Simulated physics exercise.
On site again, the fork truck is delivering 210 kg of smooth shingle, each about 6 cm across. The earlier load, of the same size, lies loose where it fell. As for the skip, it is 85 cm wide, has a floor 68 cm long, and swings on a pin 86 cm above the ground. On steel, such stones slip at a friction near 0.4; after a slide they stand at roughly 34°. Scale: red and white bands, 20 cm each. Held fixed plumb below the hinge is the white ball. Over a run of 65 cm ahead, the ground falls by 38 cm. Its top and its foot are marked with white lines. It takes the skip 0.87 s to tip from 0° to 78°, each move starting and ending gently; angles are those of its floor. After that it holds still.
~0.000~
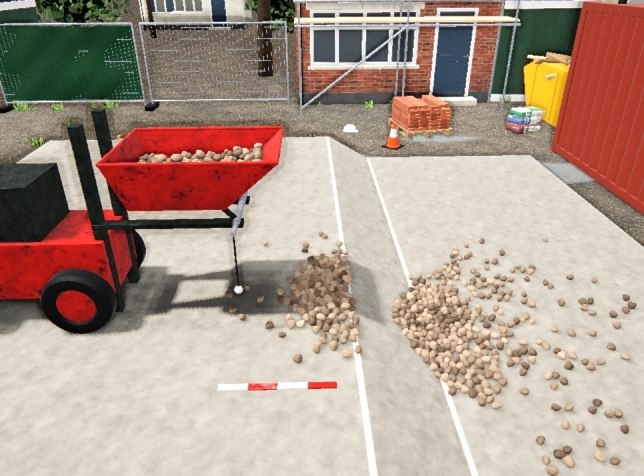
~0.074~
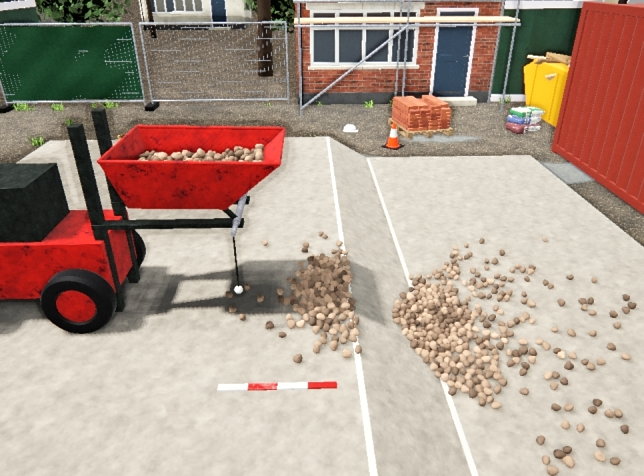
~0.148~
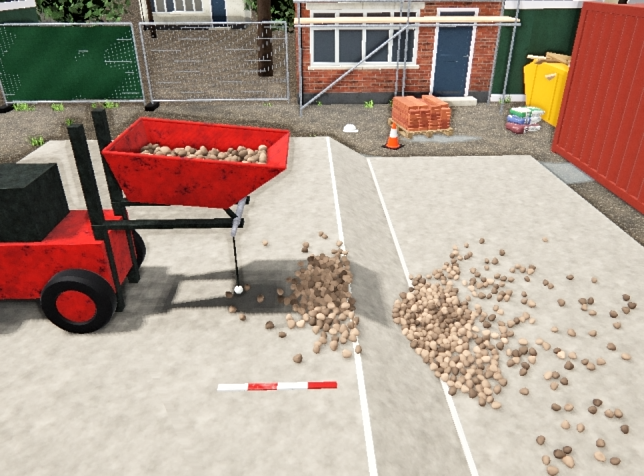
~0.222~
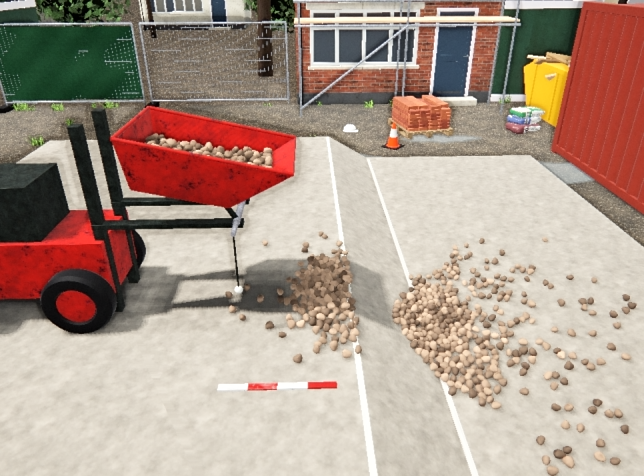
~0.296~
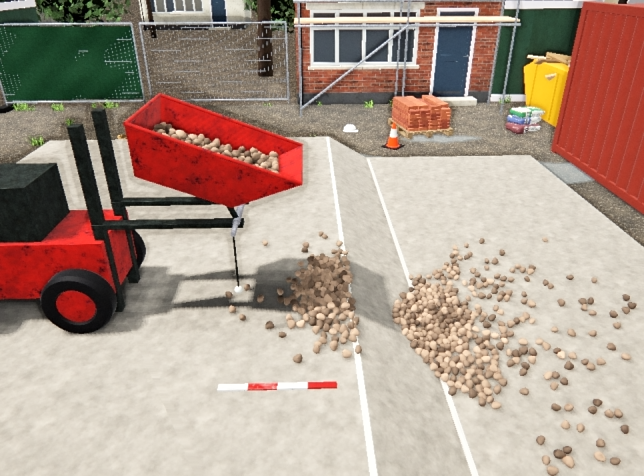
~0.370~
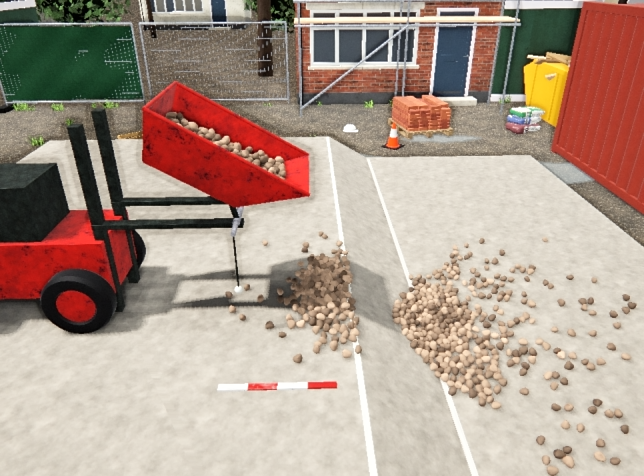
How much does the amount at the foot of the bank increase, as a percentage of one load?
About 74 per cent.
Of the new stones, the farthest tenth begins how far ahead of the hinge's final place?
Ahead of it by roughly 220 cm.
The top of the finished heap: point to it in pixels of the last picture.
About (326, 288).
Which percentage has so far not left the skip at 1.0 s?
I'd say about 65 per cent.
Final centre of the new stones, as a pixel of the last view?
Centre: Approx. (440, 321).
After 0.6 s the floor is at 66°; in per cent of one load, 100 in the skip, 42 on the top or the slope, 58 at the foot of the bank; the foremost stones are at (611, 301).
After 1.0 s the floor is at 78°; in per cent of one load, 64 in the skip, 77 on the top or the slope, 58 at the foot of the bank; the foremost stones are at (611, 301).
After 1.3 s the floor is at 78°; in per cent of one load, 3 in the skip, 118 on the top or the slope, 78 at the foot of the bank; the foremost stones are at (611, 301).
After 3.6 s the floor is at 78°; in per cent of one load, 0 in the skip, 67 on the top or the slope, 132 at the foot of the bank; the foremost stones are at (637, 308). Net gain at the foot of the bank, 74.
